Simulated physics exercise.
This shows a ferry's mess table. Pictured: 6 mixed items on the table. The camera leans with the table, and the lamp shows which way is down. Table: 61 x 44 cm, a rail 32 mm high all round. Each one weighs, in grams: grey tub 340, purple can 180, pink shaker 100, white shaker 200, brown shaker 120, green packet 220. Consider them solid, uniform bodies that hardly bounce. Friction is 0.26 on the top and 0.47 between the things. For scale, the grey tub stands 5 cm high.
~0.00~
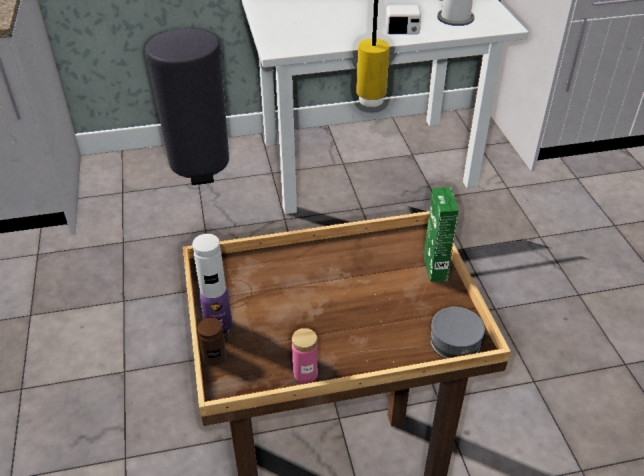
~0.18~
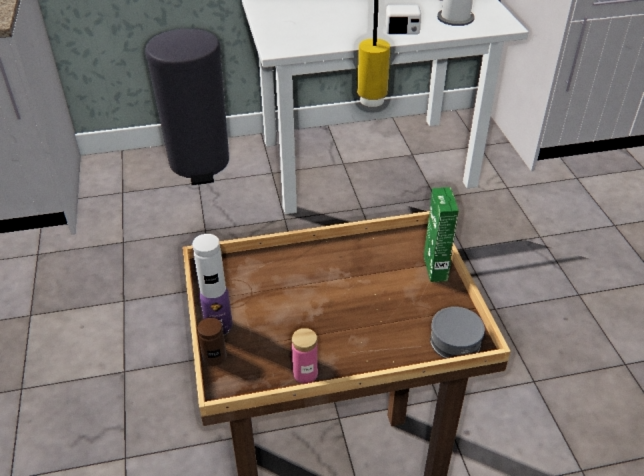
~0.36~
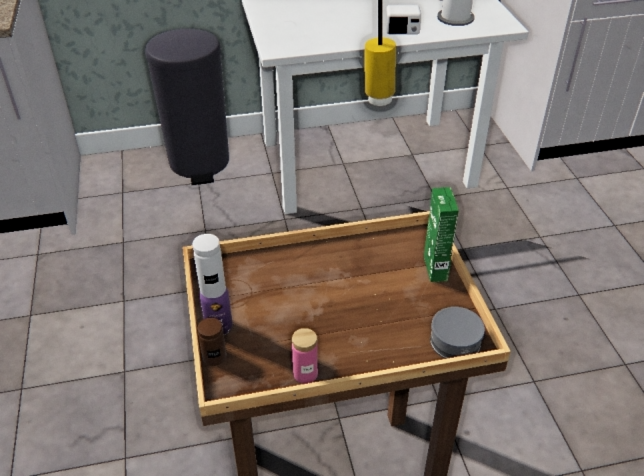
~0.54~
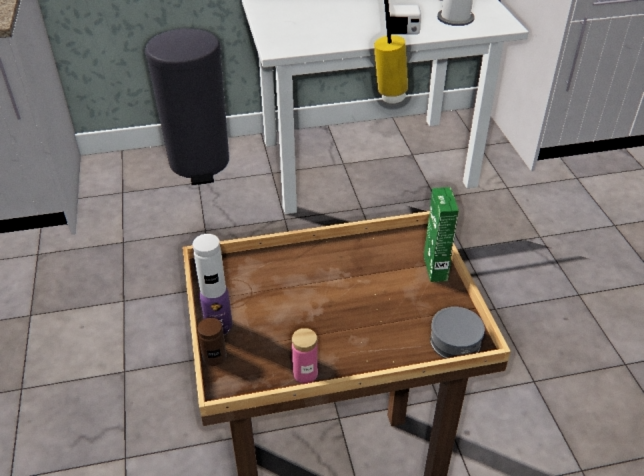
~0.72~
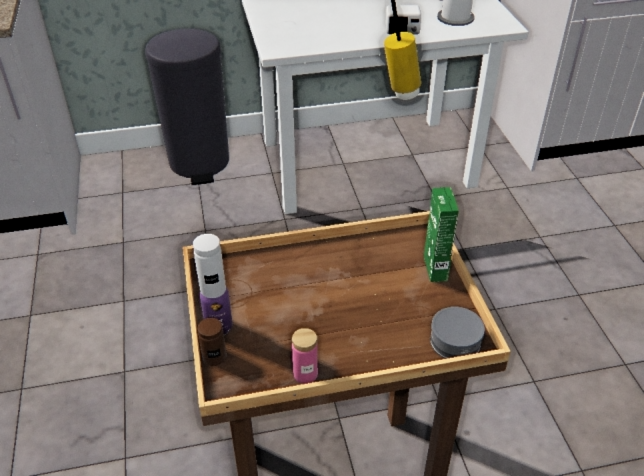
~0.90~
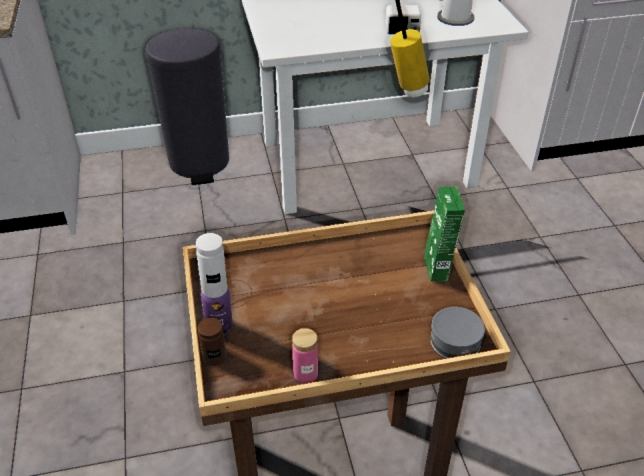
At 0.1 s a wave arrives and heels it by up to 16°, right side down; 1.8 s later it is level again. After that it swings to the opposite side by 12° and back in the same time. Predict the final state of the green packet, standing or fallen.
Fallen.
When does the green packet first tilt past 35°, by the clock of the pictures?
1.1 s, roughly.
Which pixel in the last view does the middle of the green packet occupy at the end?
It finishes at roughly (600, 407).
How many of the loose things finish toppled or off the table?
Count: 3.
After 1.30 s, floor tilted 12°, right side down; green packet now off the table; white shaker 55° off its base; purple can 57° off its base.
After 1.50 s, floor tilted 7°, right side down; white shaker on its side; purple can on its side; pink shaker moved 2 cm.
In the end (4.6 s), off the table and tipped over, green packet; toppled on the table, purple can and white shaker; the other 3 under 5 cm from the start. In the last view, green packet near (600, 407).
